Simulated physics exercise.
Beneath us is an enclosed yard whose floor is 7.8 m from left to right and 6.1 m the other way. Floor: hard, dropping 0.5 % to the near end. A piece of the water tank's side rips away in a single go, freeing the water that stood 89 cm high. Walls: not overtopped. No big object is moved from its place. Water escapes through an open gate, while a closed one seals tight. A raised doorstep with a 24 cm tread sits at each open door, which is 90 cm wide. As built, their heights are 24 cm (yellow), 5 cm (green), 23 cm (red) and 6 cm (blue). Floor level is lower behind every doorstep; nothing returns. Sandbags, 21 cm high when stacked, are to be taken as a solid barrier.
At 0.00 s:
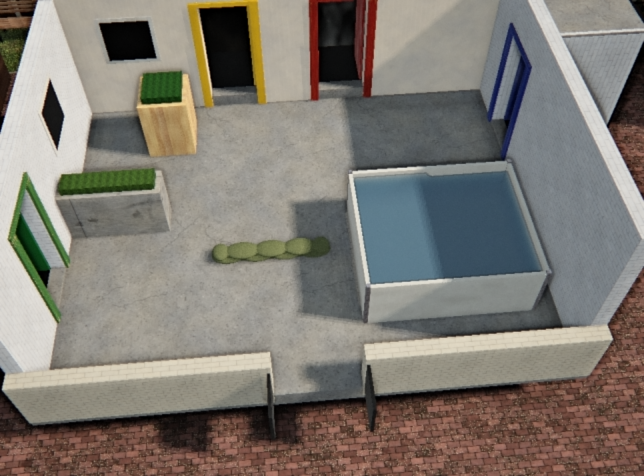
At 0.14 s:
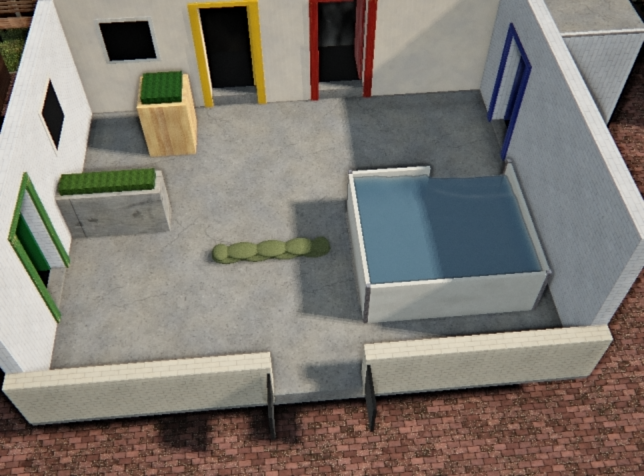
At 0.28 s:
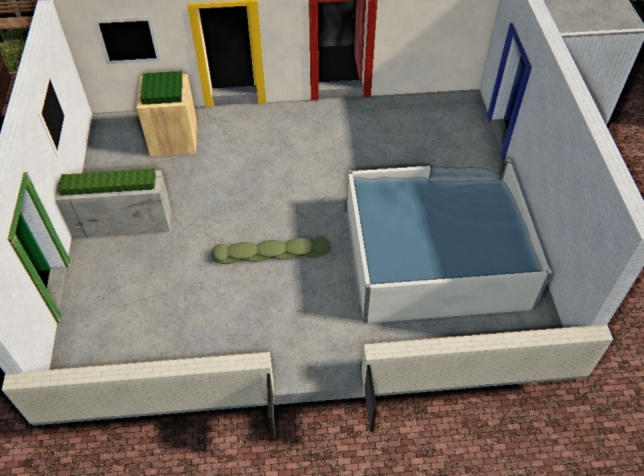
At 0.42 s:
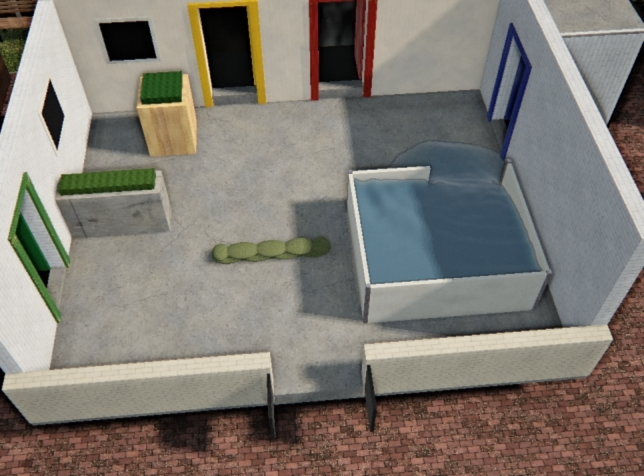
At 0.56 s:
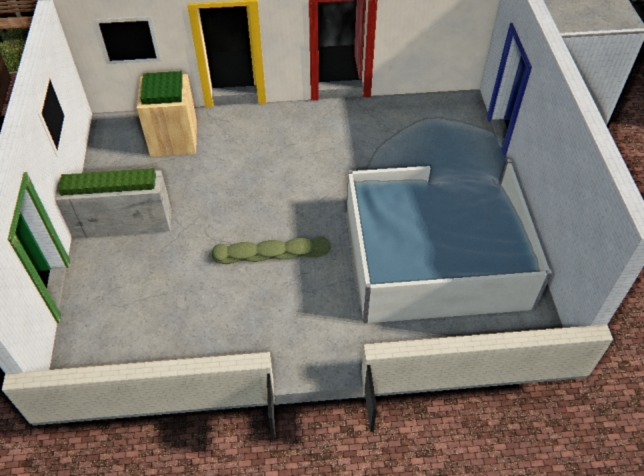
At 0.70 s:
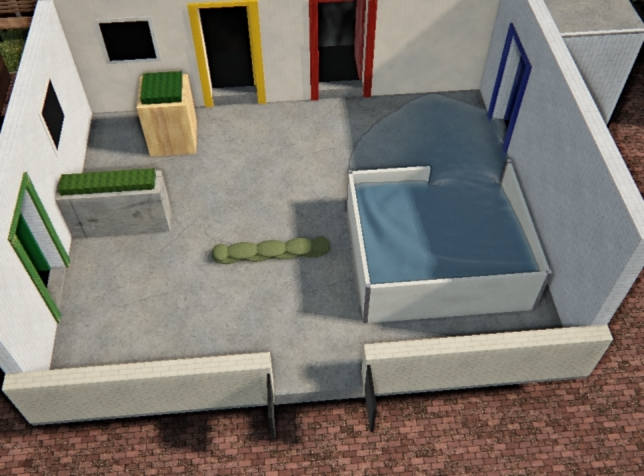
Water poured out through a gap that opened in the far side of the white-walled water tank, then spread in a widening sheet across the grey yard floor and reached the blue door.
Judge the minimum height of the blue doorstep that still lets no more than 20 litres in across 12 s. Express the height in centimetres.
My estimate is 34 cm.
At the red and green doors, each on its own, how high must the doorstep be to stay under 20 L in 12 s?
Close to 20 cm (red) and close to 9.0 cm (green).
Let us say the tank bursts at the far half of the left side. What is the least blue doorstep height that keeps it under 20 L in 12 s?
About 11.5 centimetres.
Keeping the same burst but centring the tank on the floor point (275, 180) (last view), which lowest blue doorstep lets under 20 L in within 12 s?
25 cm, give or take.
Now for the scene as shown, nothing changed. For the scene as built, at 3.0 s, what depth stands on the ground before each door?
In cm - yellow: 11, green: 0, red: 24, blue: 26.
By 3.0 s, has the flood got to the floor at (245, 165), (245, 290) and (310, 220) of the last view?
1: Awash; 2: Unwetted; 3: Unwetted.
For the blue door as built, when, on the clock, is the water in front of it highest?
That happens close to 3.4 s on the clock.
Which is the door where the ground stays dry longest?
It's the green door.
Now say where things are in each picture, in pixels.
In the first frame, the water tank at (443, 223) is whole and still, 89 cm deep; the blue door at (508, 97) is dry.
In the second frame, the gap is on the far side, the front 0.3 m out at a hidden place; the back of the water tank holds 89 cm.
In the third frame, the gap is on the far side, the front 0.9 m out at a hidden place; the back of the water tank holds 89 cm.
In the fourth frame, water pours out on the far side and has run 1.5 m, to (427, 144); about 12 cm deep outside, 89 cm at the back.
In the fifth frame, the gap is on the far side, the front 2.1 m out at (424, 122); the back of the water tank holds 86 cm.
In the sixth frame, water pours out on the far side and has run 2.9 m, to (427, 97); about 8 cm deep outside, 76 cm at the back; water is at the blue door at (508, 97).
After 1.4 s water covers 20 % of the floor, deepest (72 cm) near (472, 100); 24 cm at the blue door, 40 litres in over its 6 cm doorstep.
After 3.0 s water covers 40 % of the floor, deepest (43 cm) near (470, 119); 26 cm at the blue door, 214 litres in over its 6 cm doorstep.
After 12.0 s water covers 95 % of the floor, deepest (16 cm) near (87, 208); 12 cm at the blue door, 747 litres in over its 6 cm doorstep.
At the blue door as built, the water arrived by 0.6 s and peaked near 28 cm at 3.4 s.
Run again over the same 12 s with other heights there, 48 litres in over 29 cm, 6 litres over 39 cm. The limit of 20 litres is kept from about 34 cm up.
